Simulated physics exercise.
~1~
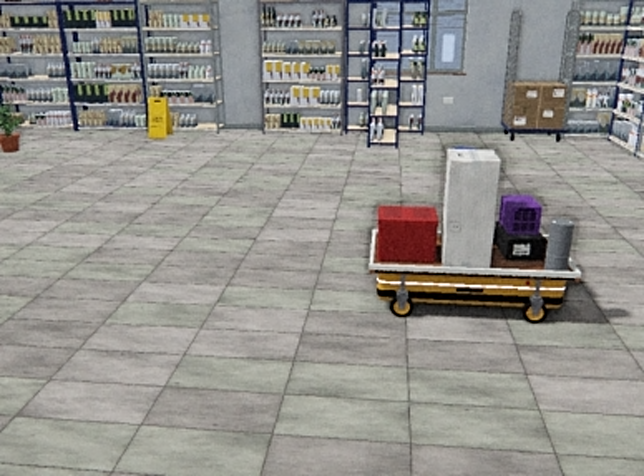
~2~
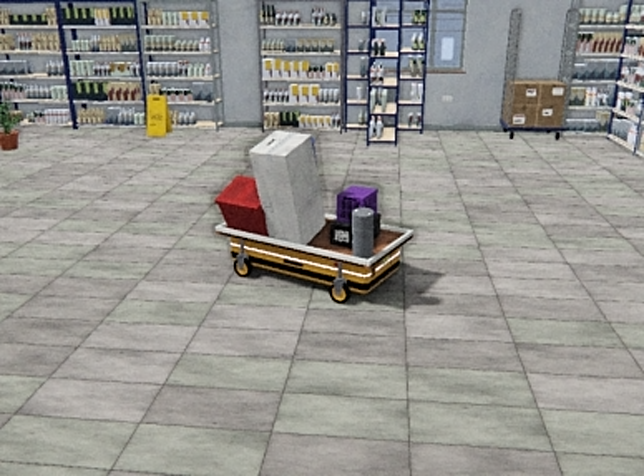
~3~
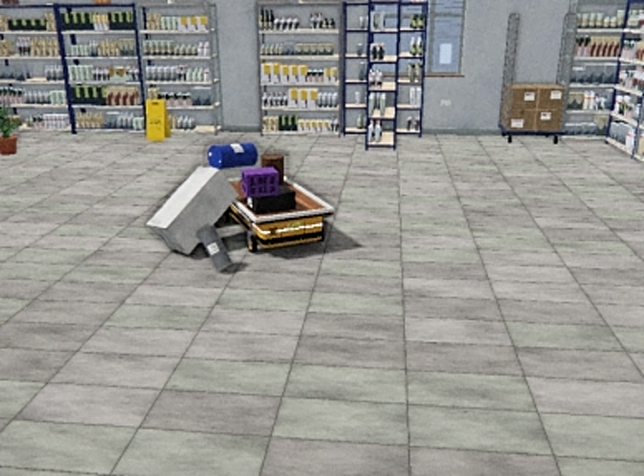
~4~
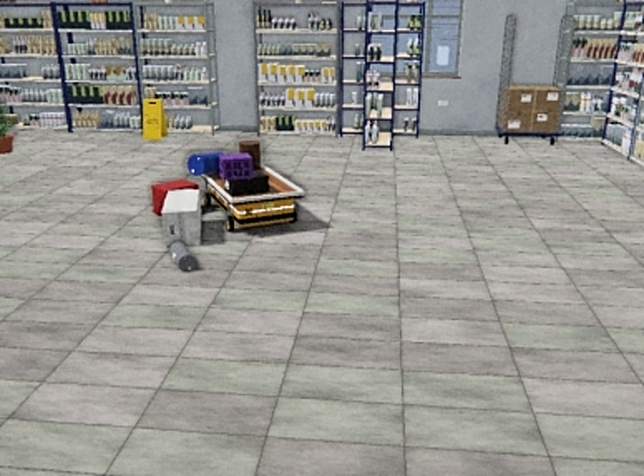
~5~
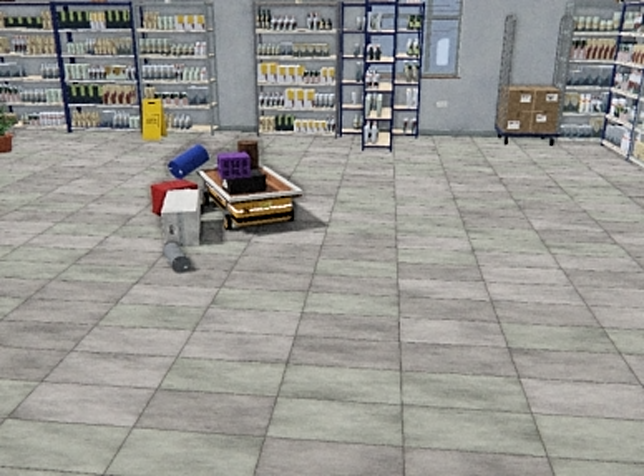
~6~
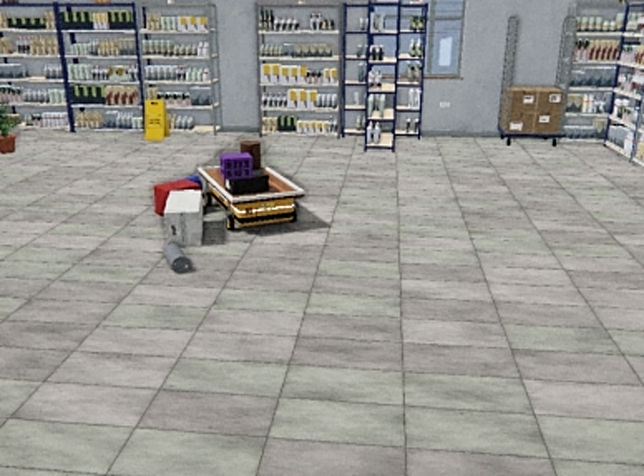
In a grey-tiled storeroom seen from slightly above, bottle-filled shelves line the back wall, with a yellow floor sign in front. A yellow-and-black wheeled cart stands at right, carrying a red tote, a tall white box, a purple crate, a black parcel and a grey canister. It rolls left and turns, and the white box and red tote lean. The white box topples off the cart's left side with the grey canister, while a blue canister lies behind. The cart stops, the blue canister drops, and the spilled things lie beside it, the purple crate, black parcel and brown pail still aboard.
